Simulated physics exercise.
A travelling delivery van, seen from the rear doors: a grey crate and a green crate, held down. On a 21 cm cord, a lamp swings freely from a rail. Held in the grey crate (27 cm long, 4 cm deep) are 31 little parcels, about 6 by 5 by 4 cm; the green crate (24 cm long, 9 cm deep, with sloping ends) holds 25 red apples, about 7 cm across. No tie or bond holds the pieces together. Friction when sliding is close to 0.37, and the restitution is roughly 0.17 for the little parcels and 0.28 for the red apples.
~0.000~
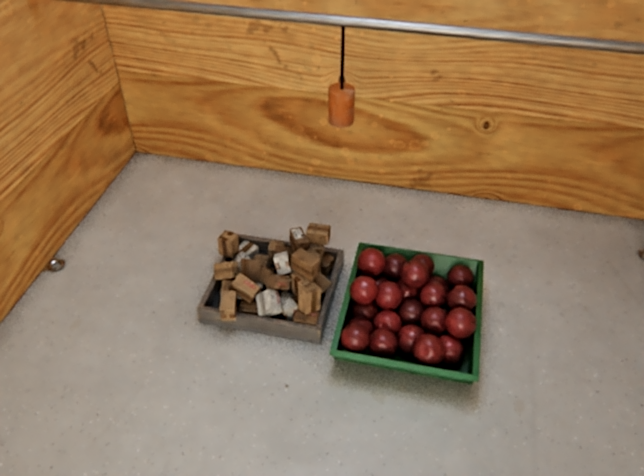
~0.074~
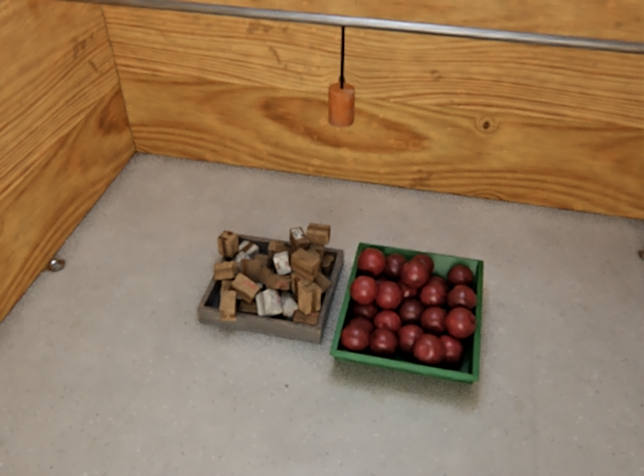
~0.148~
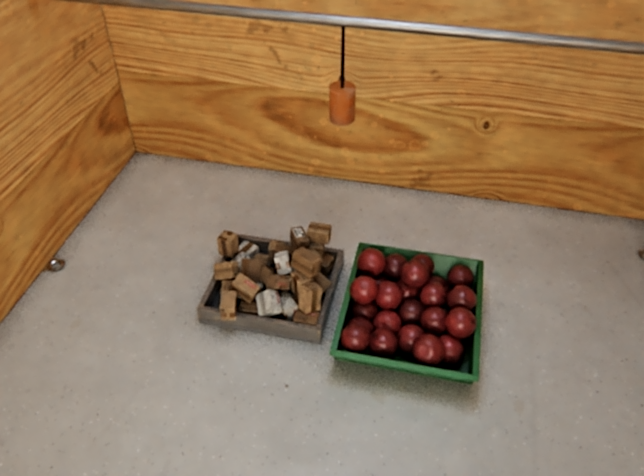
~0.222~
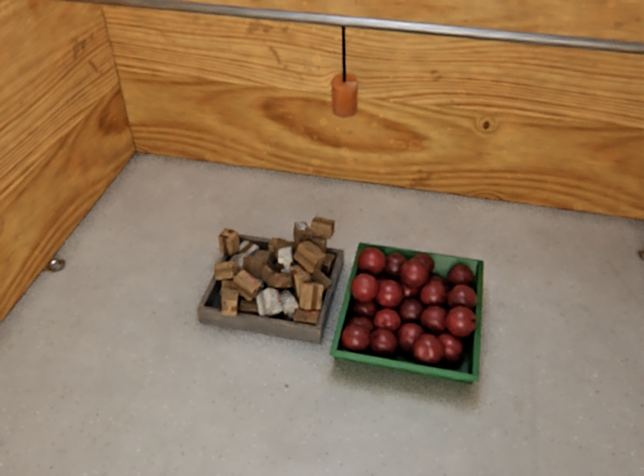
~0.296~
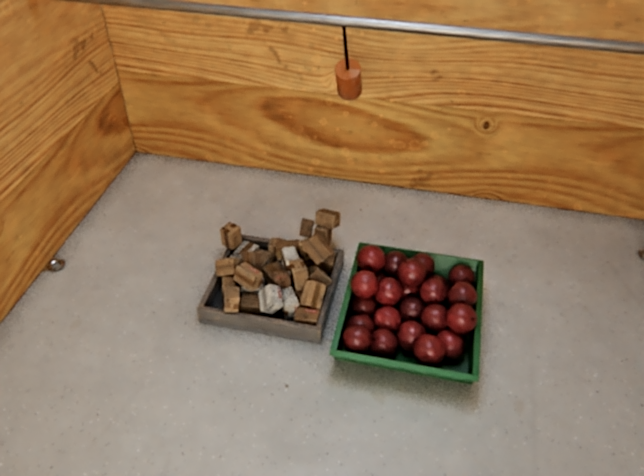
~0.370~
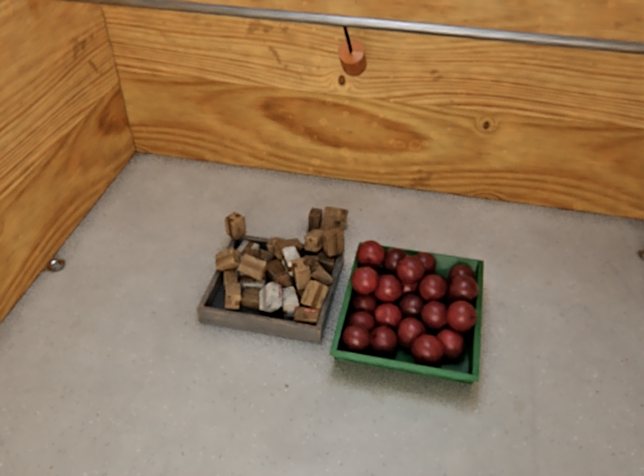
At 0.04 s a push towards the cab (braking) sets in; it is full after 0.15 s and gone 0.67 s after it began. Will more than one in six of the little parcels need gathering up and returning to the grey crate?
Yes.
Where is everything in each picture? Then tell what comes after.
In the first picture (places track the rim corner closest to us here), grey crate (319, 326); green crate (476, 375); lamp cord 0° off upright; all still inside.
Grey crate (319, 326); lamp cord 0° off upright, in the second picture.
Grey crate (319, 326); lamp cord 2° off upright, in the third picture.
Grey crate (319, 326); lamp cord 11° off upright, in the fourth picture.
Grey crate (319, 326); lamp cord 26° off upright; 3 out, the lowest parcel at (323, 236), in the fifth picture.
Grey crate (319, 326); green crate (476, 375); lamp cord 43° off upright; 3 out, the lowest parcel at (315, 222), in the sixth picture.
After 0.52 s, the grey crate is down by 6 of 31 and the green crate has all 25.
After 0.71 s, the grey crate is down by 8 of 31 and the green crate is down by 1 of 25.
After 0.97 s, the grey crate is down by 8 of 31 and the green crate is down by 2 of 25.
Outcome (at 1.31 s), the grey crate is down by 8 of 31 and the green crate is down by 2 of 25. Asked share, 8 of 31, 26 per cent.
